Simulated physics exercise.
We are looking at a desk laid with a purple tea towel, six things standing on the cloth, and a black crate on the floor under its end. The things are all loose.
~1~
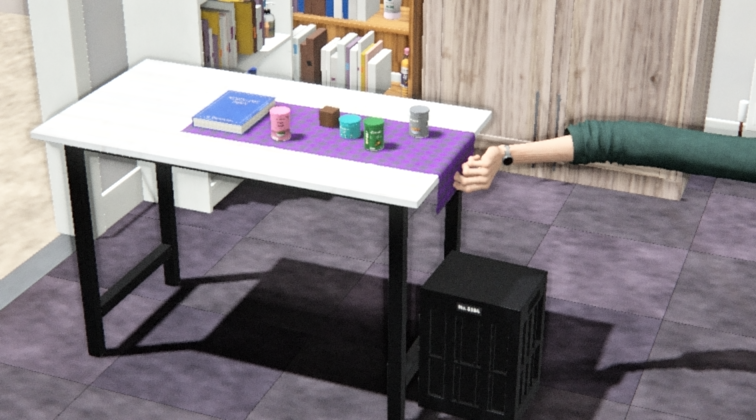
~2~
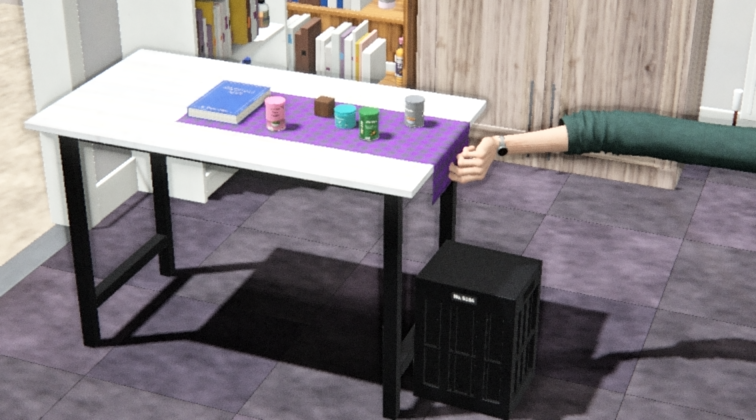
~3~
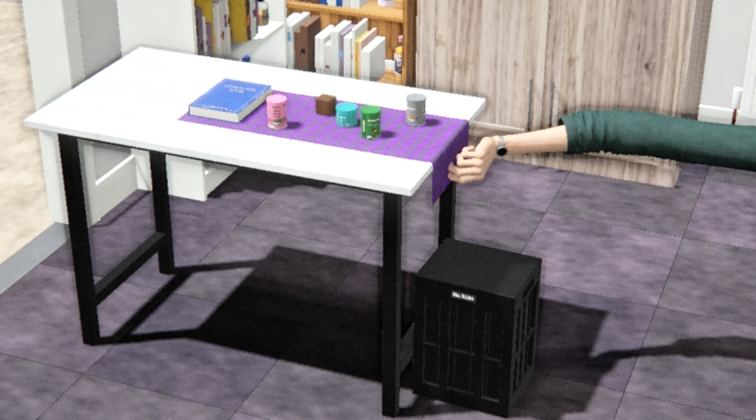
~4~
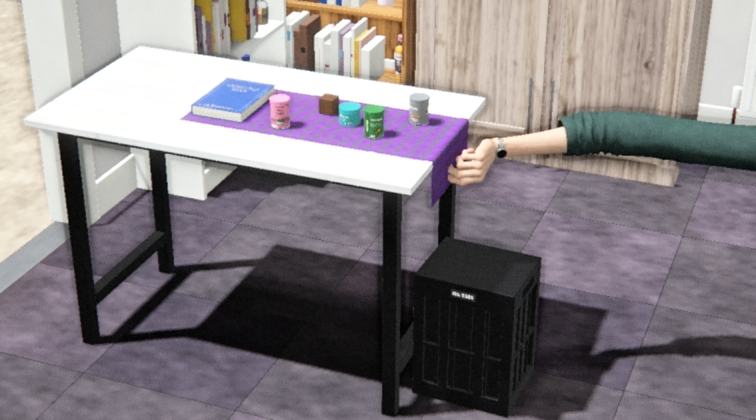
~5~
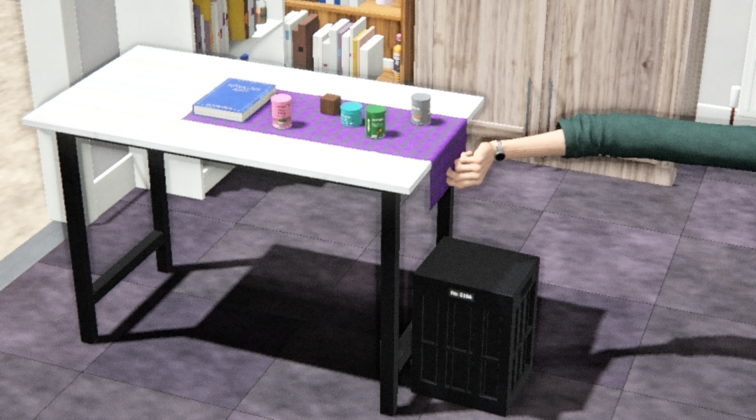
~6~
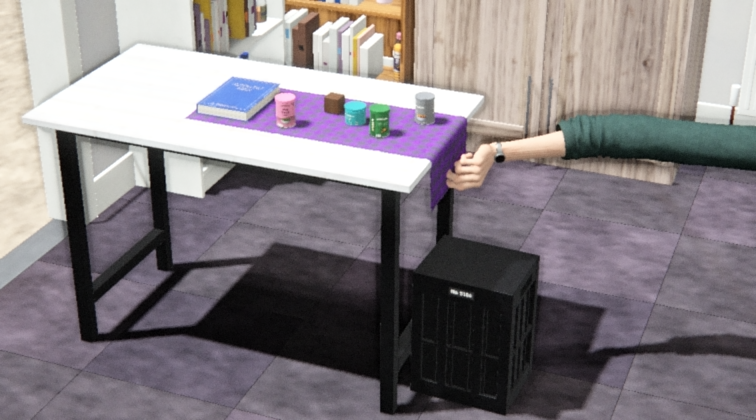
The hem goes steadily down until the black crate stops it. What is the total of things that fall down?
The total comes to two.
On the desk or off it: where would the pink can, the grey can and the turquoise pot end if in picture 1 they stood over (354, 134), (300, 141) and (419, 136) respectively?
Result - pink can: Still up; grey can: Still up; turquoise pot: Down.
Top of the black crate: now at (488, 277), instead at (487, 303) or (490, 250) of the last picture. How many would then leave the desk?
For the first height 3, for the second 1.
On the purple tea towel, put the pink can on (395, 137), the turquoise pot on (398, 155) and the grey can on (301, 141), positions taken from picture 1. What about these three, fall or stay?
My call: The pink can takes a tumble; the turquoise pot takes a tumble; the grey can hangs on.
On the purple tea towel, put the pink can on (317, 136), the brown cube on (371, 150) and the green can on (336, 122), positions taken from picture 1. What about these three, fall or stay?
Pink can: Still up. Brown cube: Gone off. Green can: Still up.
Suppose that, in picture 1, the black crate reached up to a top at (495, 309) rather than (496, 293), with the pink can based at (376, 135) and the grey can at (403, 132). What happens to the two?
In the end the pink can gets dislodged; meanwhile the grey can gets dislodged.
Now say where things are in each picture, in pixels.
In the first frame, hem (437, 215); grey can (420, 109); green can (374, 121); turquoise pot (350, 119); brown cube (329, 109); pink can (280, 110); top of the crate (496, 293).
In the second frame, hem (432, 205); grey can (415, 98).
In the third frame, hem (432, 206); green can (371, 109).
In the fourth frame, hem (431, 208); turquoise pot (350, 106); top of the crate (490, 279).
In the fifth frame, hem (429, 211); brown cube (330, 96).
In the sixth frame, hem (431, 213); grey can (425, 95); green can (380, 108); turquoise pot (356, 105); brown cube (334, 95); pink can (285, 97).
Early on, hem near (449, 231); grey can gone.
Midway, hem on the crate; grey can and green can gone.
Finally, hem on the crate; grey can and green can gone. The answer is two.
